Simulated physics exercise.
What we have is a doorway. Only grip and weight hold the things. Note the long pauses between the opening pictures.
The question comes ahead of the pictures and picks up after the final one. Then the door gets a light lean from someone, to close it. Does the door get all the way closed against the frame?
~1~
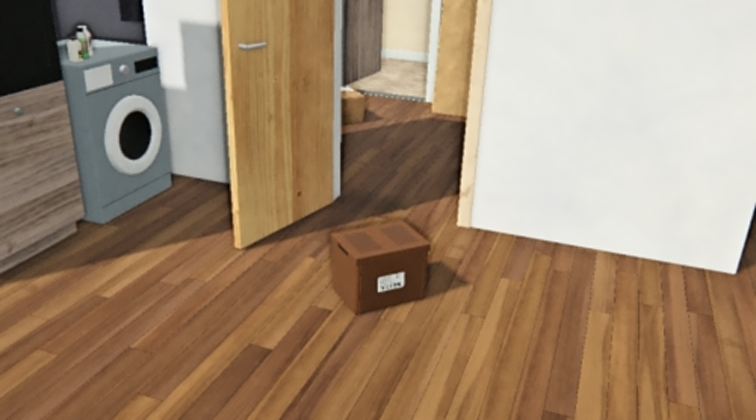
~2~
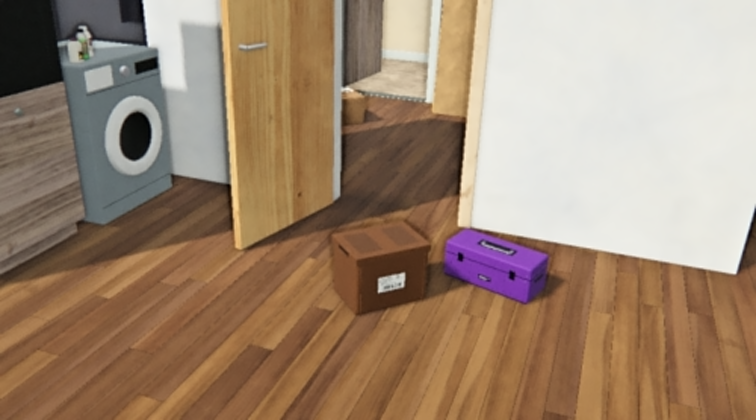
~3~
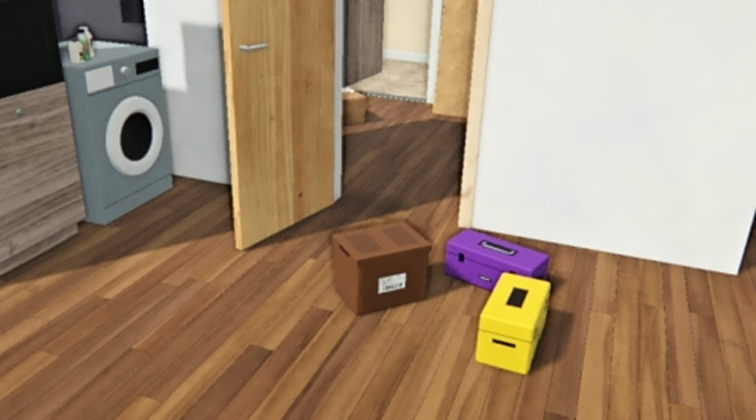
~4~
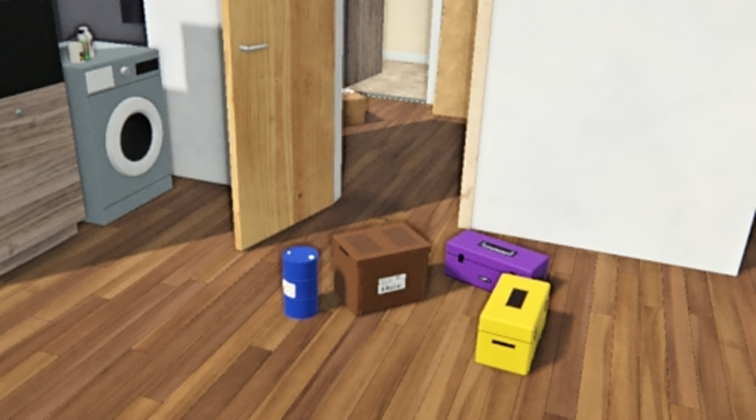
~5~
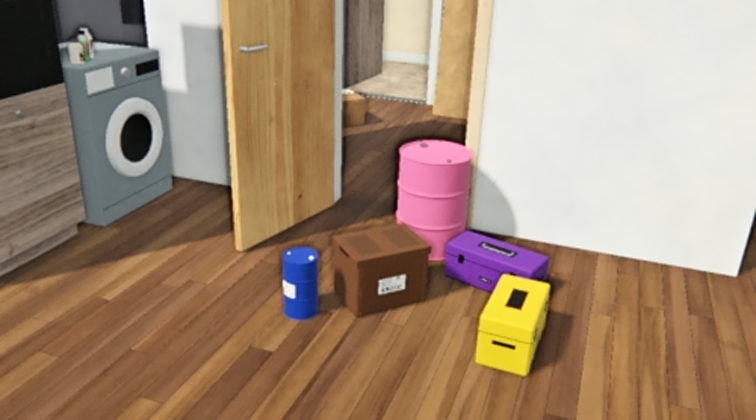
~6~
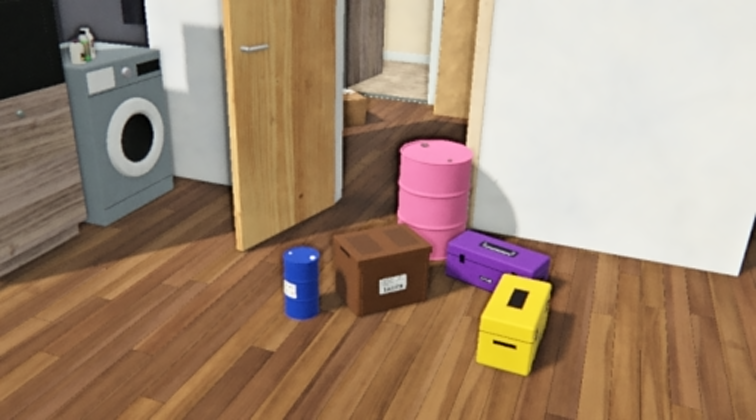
The door is stopped partway.
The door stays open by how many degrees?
It stays open at around 35°.
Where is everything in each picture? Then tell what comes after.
Door wide open and still, in the first frame.
Door wide open and still; brown tote (380, 268), in the second frame.
Door wide open and still; yellow toolbox (514, 321); purple toolbox (496, 265), in the third frame.
Door wide open and still; brown tote (381, 269); blue canister (301, 283), in the fourth frame.
Door wide open and still; yellow toolbox (514, 323); purple toolbox (496, 266), in the fifth frame.
Door wide open and still; pink drum (434, 199); brown tote (382, 269), in the sixth frame.
Then, 0.60 s later than the last frame, door 81° open.
Then, 1.00 s later than the last frame, door 49° open.
When it is over, door 36° open; all 5 as before. End places, in pixels of the last picture, pink drum near (436, 199).
